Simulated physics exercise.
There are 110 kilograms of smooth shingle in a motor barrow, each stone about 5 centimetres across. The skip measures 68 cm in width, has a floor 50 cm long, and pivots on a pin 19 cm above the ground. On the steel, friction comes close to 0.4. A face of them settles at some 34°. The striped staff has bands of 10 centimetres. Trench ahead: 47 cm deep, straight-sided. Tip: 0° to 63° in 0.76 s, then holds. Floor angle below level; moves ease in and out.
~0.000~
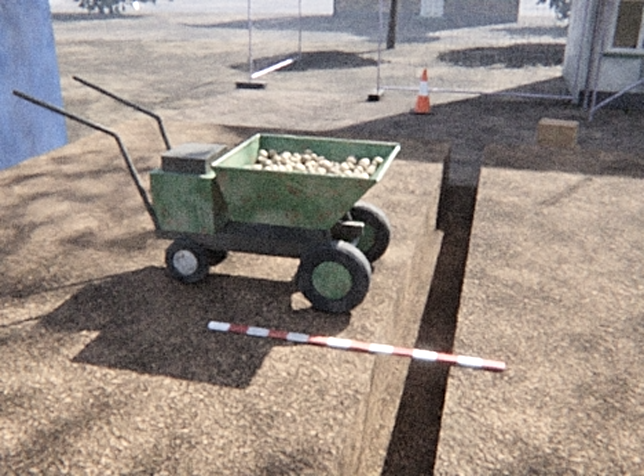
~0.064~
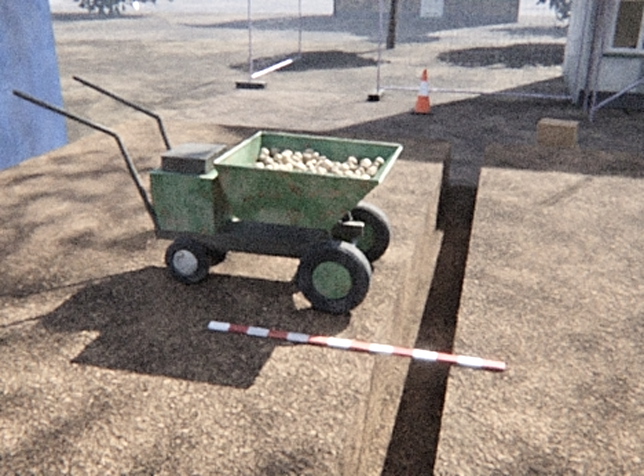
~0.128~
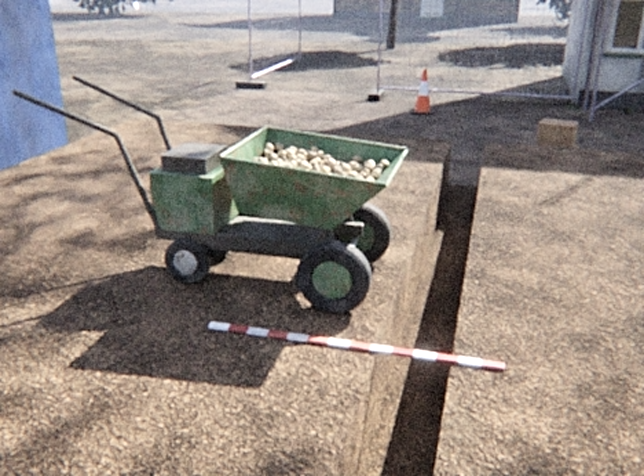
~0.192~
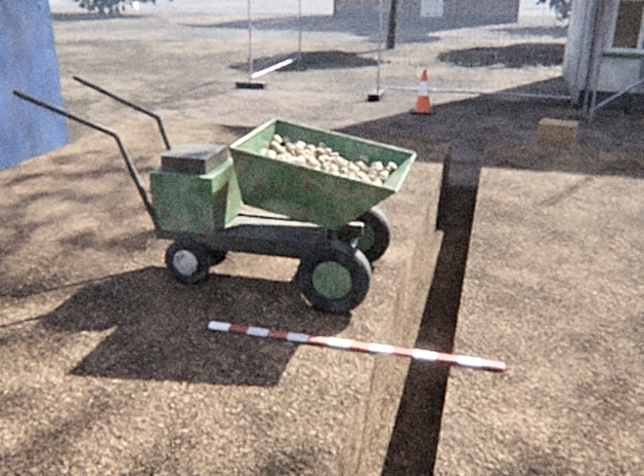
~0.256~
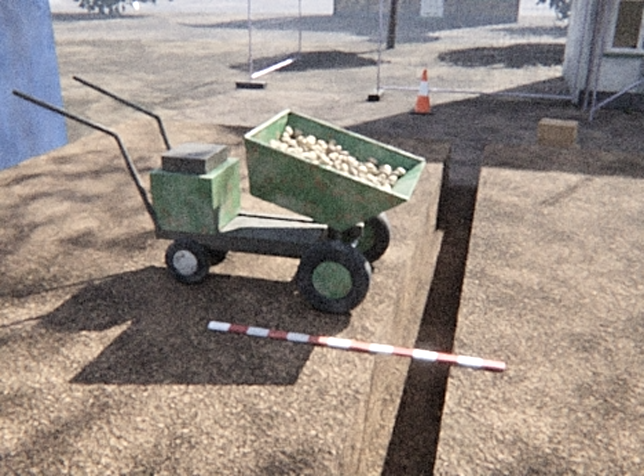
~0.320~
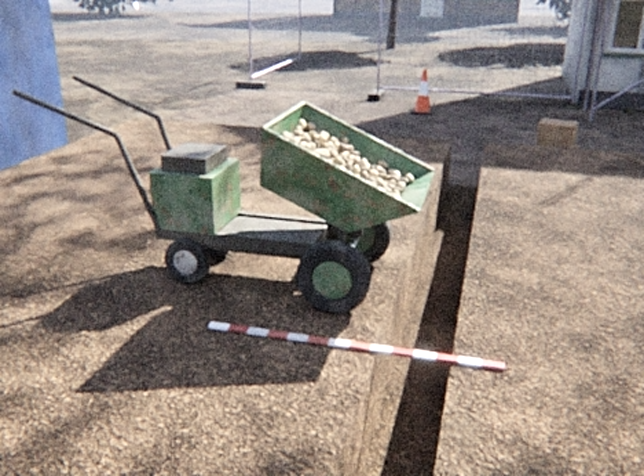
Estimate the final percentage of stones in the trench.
I would say 19 percent.
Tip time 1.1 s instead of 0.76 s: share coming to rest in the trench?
I'd put it at some 25 in a hundred.
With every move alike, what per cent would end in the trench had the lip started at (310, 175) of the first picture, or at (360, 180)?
85 %, then 35 %.
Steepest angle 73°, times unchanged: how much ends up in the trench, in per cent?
The trench would hold about 15% of it.
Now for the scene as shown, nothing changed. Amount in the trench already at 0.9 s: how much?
Some 0 per cent.
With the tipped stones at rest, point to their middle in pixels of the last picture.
At about pixel (506, 302) in the last view.
After 0.6 s the floor is at 53°; 100 % in the skip; the foremost stones are at (430, 239).
After 0.9 s the floor is at 63°; 85 % in the skip, 1 % in the trench, 14 % past the trench; the foremost stones are at (505, 300).
After 1.2 s the floor is at 63°; 33 % in the skip, 1 % in the trench, 67 % past the trench; the foremost stones are at (626, 320).
After 3.2 s the floor is at 63°; 0 % in the skip, 19 % in the trench, 81 % past the trench; the foremost stones are past the picture's edge.
